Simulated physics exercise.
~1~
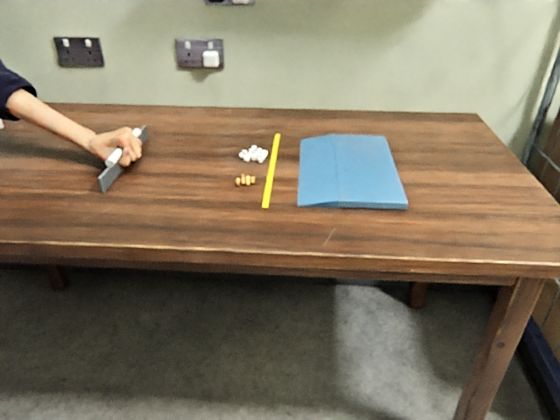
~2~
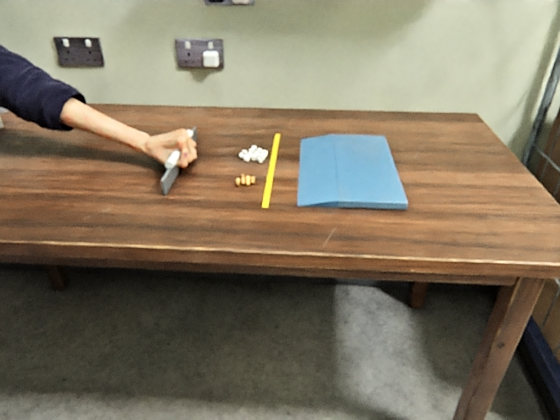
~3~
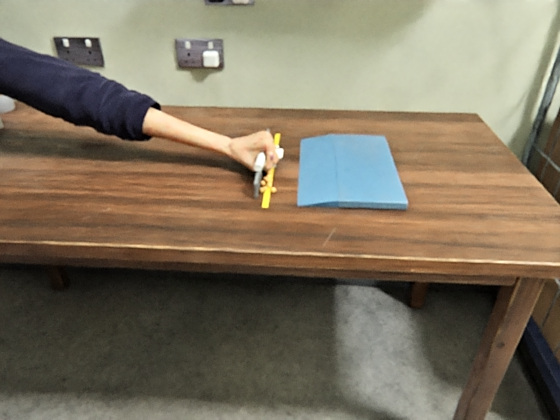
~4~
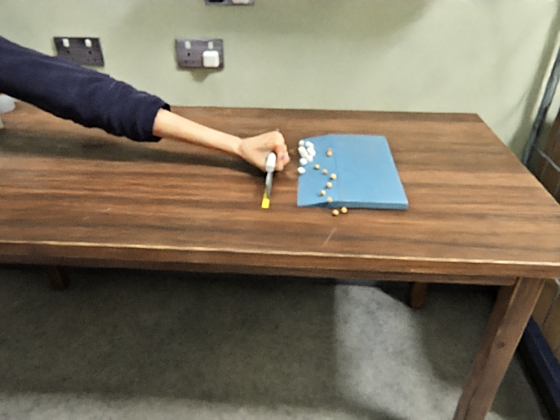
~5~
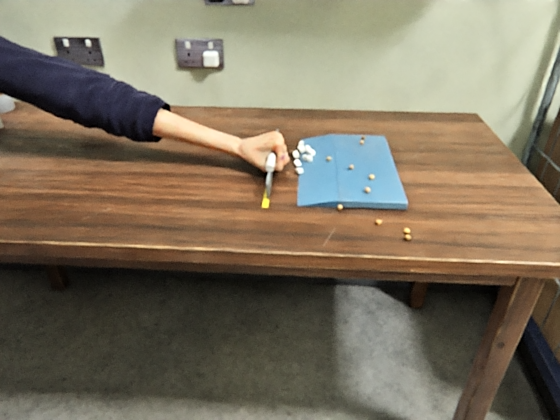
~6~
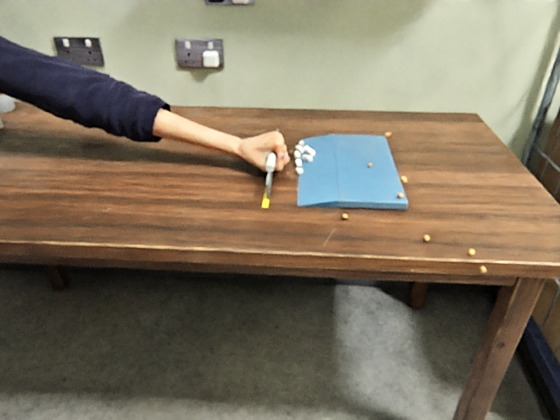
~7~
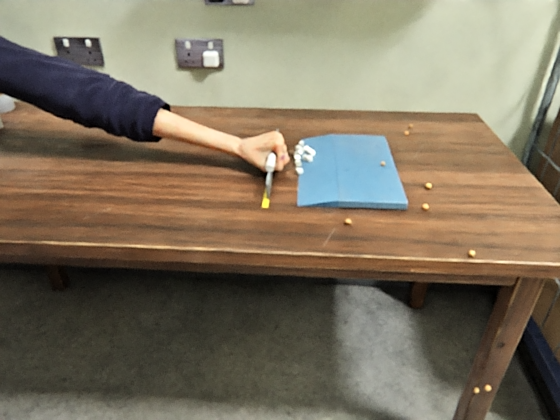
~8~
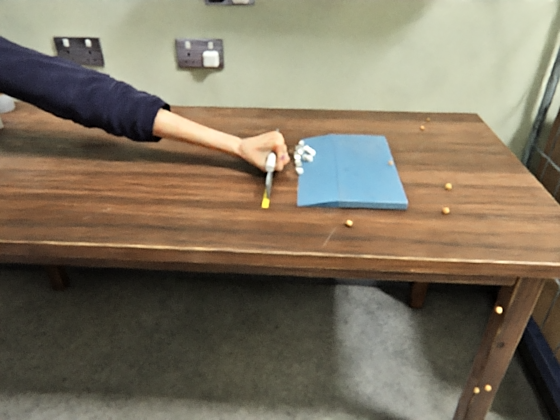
At first, a hand in a dark sleeve holds a flat scraper at the left of a wooden table, with a white handful and a nearer tan handful of small bits lying before a yellow strip and a blue slab with a sloping edge. The hand sweeps the scraper right, reaches both handfuls and stops at the strip. The bits shoot onward, the tan ones scattering across the slab while the white ones bunch at its left edge. Several tan bits roll beyond it, and some drop off the table. Finally, the white bits rest clustered around the slab's low edge, the scraper still.
